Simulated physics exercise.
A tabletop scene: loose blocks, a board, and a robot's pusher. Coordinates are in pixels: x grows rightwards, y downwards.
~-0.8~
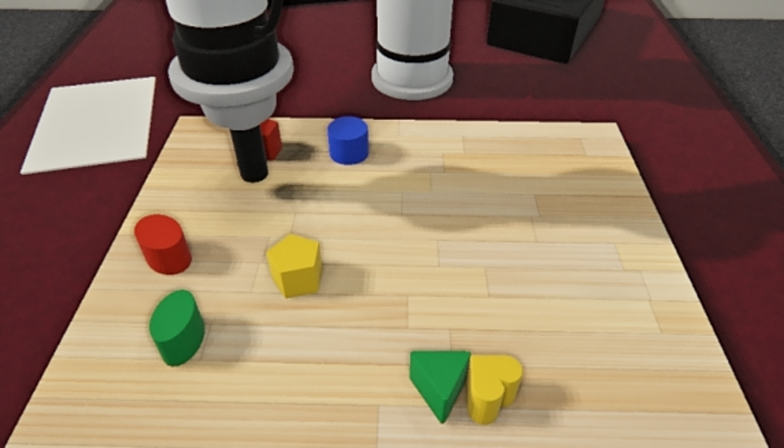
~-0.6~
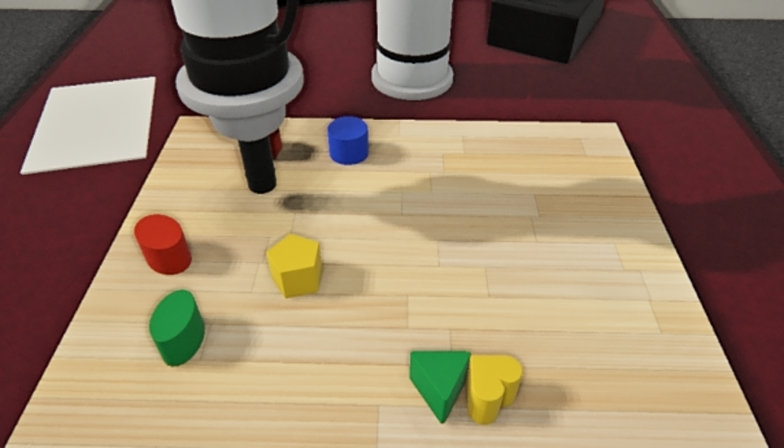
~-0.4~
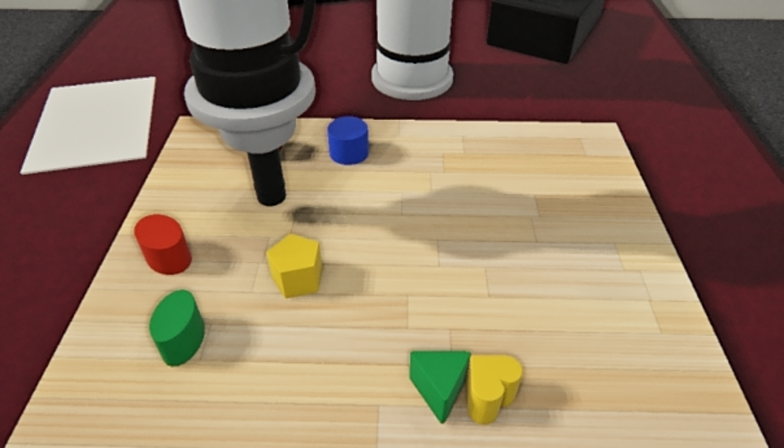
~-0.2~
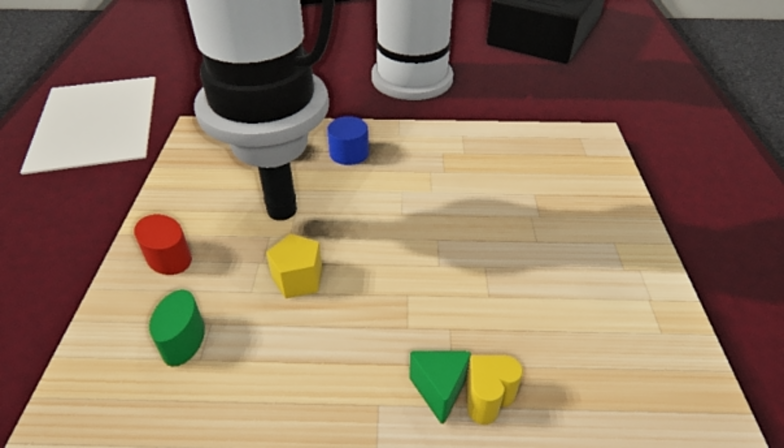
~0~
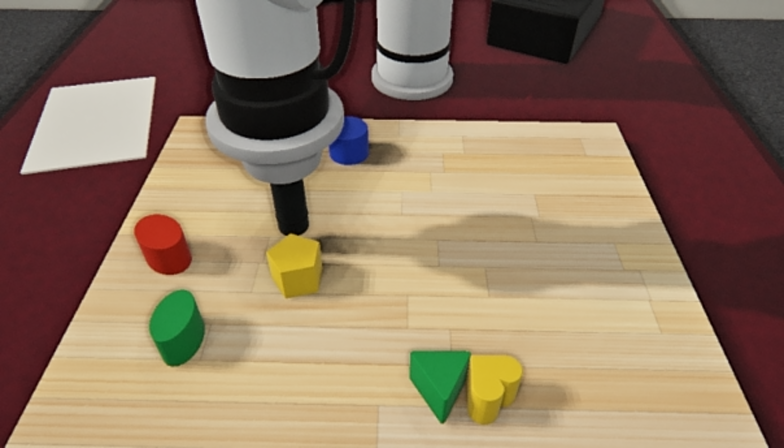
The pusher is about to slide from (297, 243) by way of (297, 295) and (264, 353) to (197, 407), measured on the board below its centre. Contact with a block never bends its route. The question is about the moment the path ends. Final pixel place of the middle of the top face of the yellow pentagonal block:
It is at (307, 331).
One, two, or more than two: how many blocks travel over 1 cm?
My best guess is that a single block moves over 1 cm.
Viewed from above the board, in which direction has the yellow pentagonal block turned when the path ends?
Rotates counter-clockwise.
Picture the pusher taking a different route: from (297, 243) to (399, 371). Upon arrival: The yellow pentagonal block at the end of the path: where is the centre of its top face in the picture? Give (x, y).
I'd say the yellow pentagonal block ends with its top centre at (296, 282).
The first path, step by step. One third of the way, pusher (294, 279); yellow pentagonal block (303, 302), turned 20° anticlockwise.
Two thirds of the way, pusher (260, 338); yellow pentagonal block (307, 331), turned 85° anticlockwise.
At the end, pusher (190, 393); green oval block still; yellow pentagonal block (307, 331), turned 85° anticlockwise.
